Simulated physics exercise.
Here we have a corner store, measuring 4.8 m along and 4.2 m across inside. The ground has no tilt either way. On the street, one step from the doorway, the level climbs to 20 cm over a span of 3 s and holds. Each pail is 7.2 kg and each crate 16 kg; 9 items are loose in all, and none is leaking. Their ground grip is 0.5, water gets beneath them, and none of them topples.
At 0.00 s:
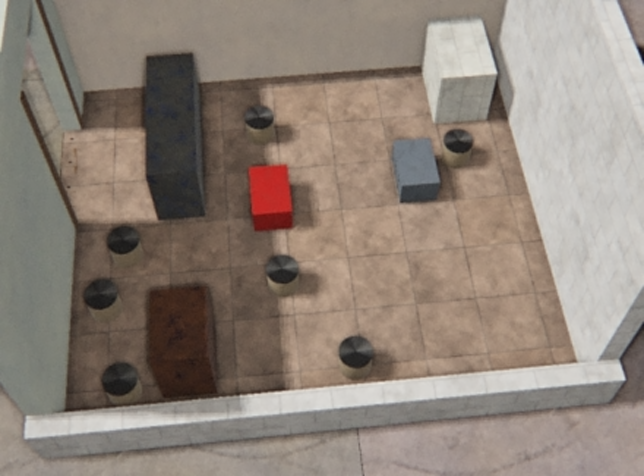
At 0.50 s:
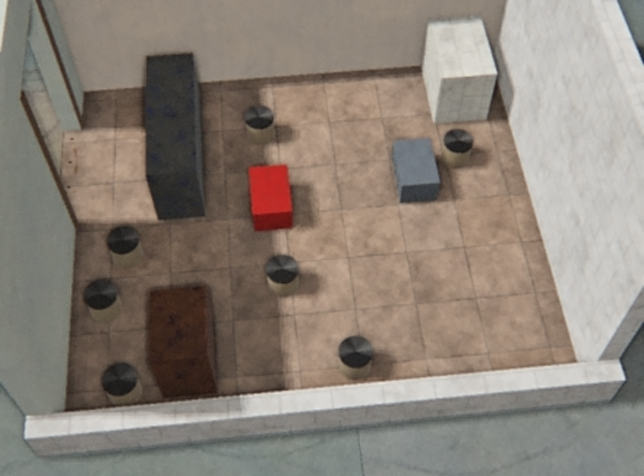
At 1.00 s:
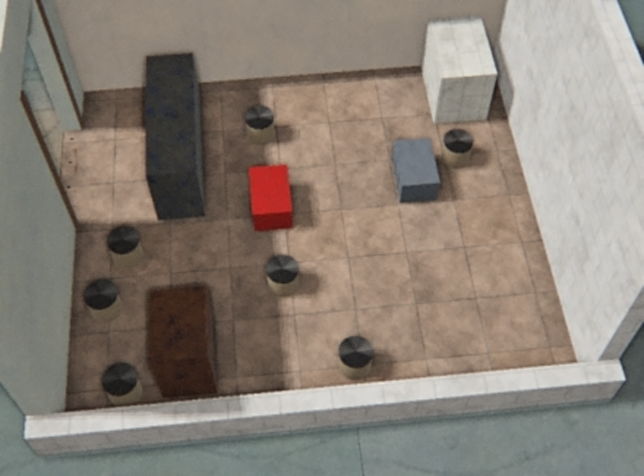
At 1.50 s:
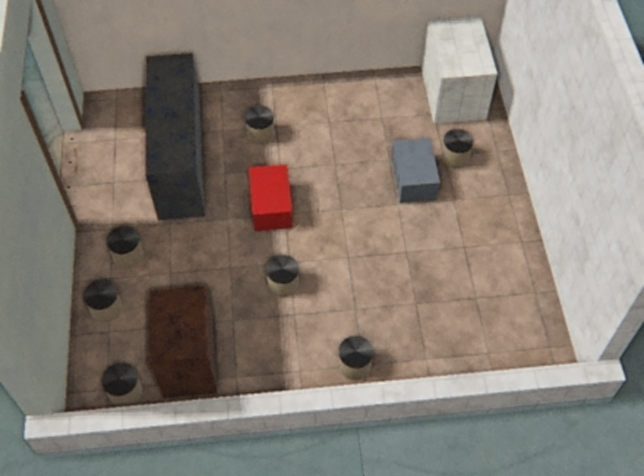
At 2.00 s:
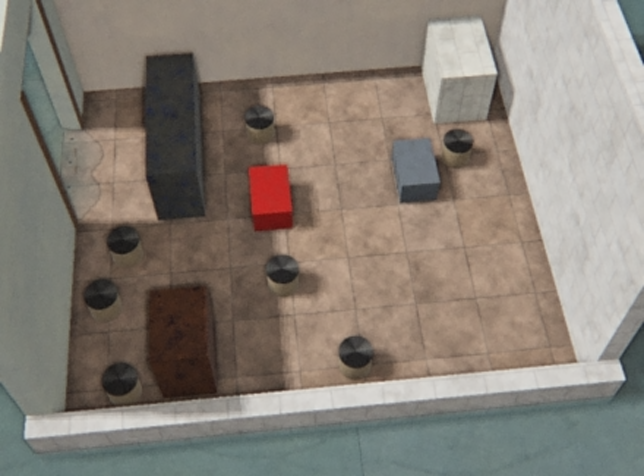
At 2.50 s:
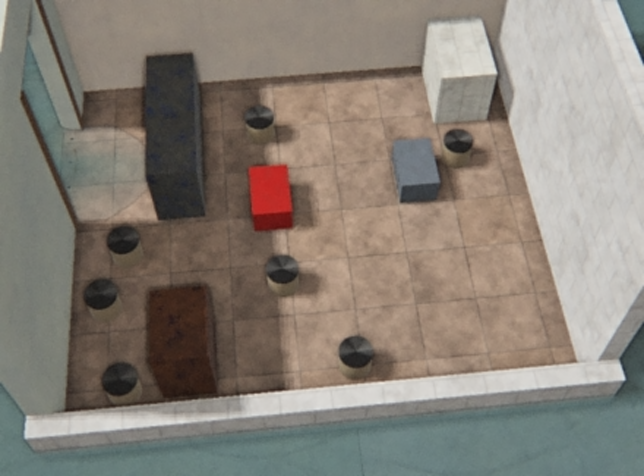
The video shows a small room from above, holding a red crate, round dark-topped pails and larger blocks, as water covers the ground outside, then spreads a little way through the left doorway while every object stays still.
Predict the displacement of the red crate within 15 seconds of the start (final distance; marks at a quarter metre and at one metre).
Red crate hardly budges.
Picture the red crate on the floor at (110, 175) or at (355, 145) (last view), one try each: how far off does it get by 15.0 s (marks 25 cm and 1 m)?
A long trip, then a small shift.
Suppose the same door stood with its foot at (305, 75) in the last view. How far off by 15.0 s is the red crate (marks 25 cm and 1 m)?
Result for the red crate - displaced a long way.
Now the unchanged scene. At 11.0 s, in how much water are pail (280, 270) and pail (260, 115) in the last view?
Roughly 5 and 3 cm.
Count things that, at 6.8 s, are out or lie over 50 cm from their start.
1.
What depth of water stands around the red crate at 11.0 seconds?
I'd put it at about 3 cm.
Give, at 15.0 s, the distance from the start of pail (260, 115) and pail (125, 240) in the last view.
In that order: 0 cm, 40 cm.
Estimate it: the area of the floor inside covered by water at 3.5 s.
At that time the wet patch spans about 2.0 m2.
After 3.5 s the red crate is near (270, 189), 0.0 m from its start, aground; 0 afloat.
After 6.8 s the red crate is near (270, 189), 0.0 m from its start, aground; 0 afloat.
After 11.0 s the red crate is near (270, 189), 0.0 m from its start, aground; 3 afloat.
After 15.0 s the red crate is near (270, 189), 0.0 m from its start, aground; 4 afloat.
